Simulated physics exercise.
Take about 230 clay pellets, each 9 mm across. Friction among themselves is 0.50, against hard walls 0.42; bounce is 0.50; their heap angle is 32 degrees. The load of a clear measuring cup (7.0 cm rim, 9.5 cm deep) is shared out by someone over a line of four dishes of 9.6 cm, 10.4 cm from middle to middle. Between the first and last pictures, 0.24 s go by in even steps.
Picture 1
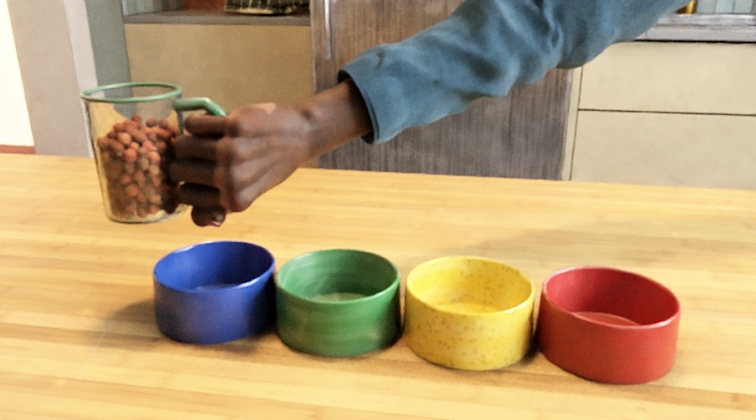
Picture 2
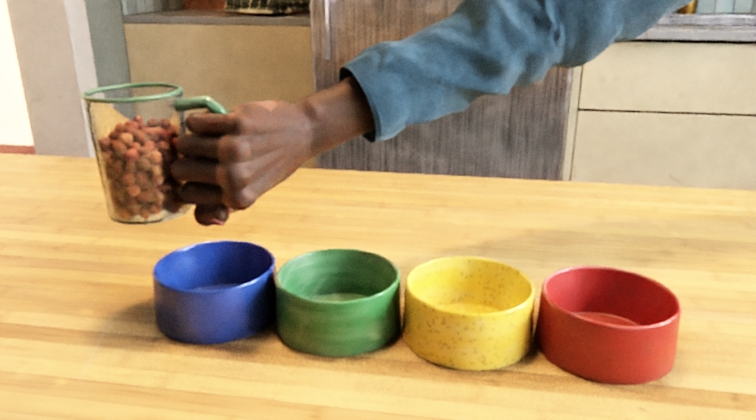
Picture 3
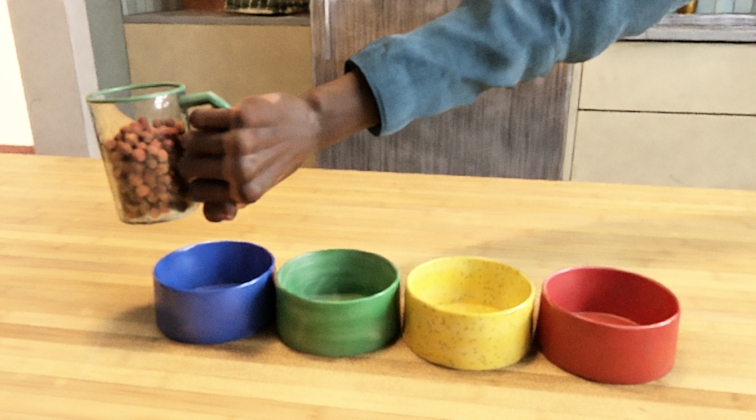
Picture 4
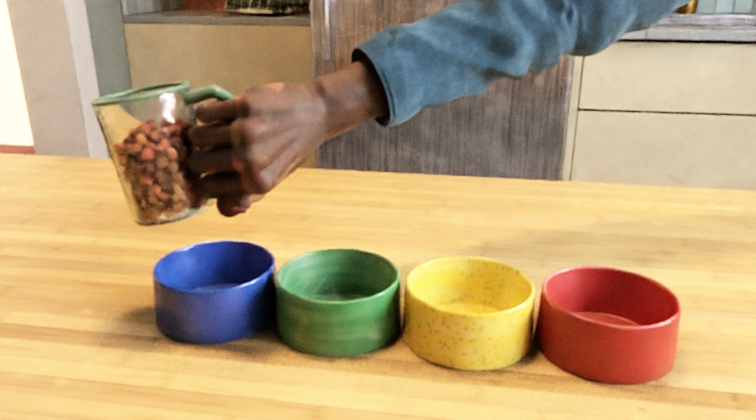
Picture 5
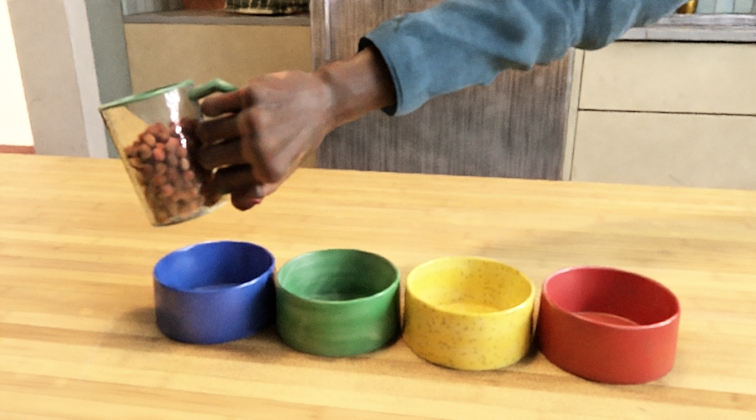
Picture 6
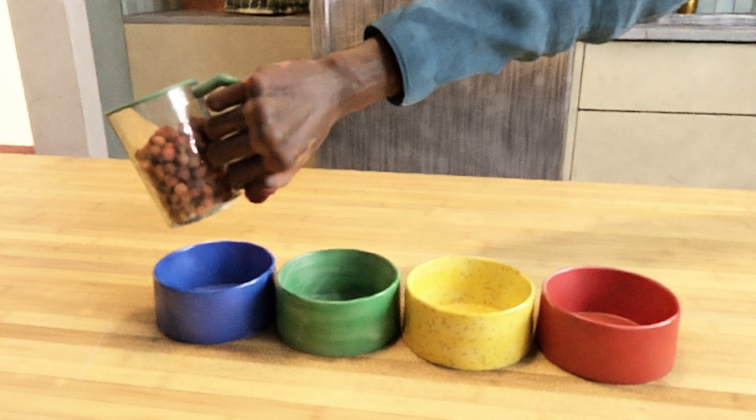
The footage shows a hand holding a clear cup of reddish-brown pellets above a wooden table, behind blue, green, yellow and red dishes standing in a row. The hand gradually tilts the cup while shifting it slightly right.
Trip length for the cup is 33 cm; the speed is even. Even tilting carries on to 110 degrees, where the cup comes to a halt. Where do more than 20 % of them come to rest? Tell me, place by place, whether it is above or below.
As I see it, red: It will keep a fifth or less. Blue: It will keep a fifth or less. Green: It will keep more than a fifth. Yellow: It will keep more than a fifth. Counter: It will keep a fifth or less.
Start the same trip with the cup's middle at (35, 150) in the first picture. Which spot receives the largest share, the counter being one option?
I'd say blue collects the most.
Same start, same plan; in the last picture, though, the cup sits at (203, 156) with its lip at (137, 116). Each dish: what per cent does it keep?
Final shares - red 0 %, blue 0 %, green 10 %, yellow 90 %.
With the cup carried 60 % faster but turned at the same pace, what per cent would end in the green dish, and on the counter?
Shares: Green 0, counter 0.
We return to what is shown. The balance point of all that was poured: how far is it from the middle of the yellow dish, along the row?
8 cm to the left.
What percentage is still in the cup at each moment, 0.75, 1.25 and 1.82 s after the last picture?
First 95, then 30, then 5 per cent.
Then, 0.75 s after the last picture, tilt 109 degrees; cup holds 95 %, green 5 %.
Then, 1.25 s after the last picture, tilt 110 degrees; cup holds 30 %, blue 5 %, green 65 %, yellow 5 %.
Then, 1.82 s after the last picture, tilt 110 degrees; cup holds 5 %, blue 5 %, green 65 %, yellow 25 %.
In the end, red 0 %, blue 5 %, green 65 %, yellow 30 %, counter 5 %.
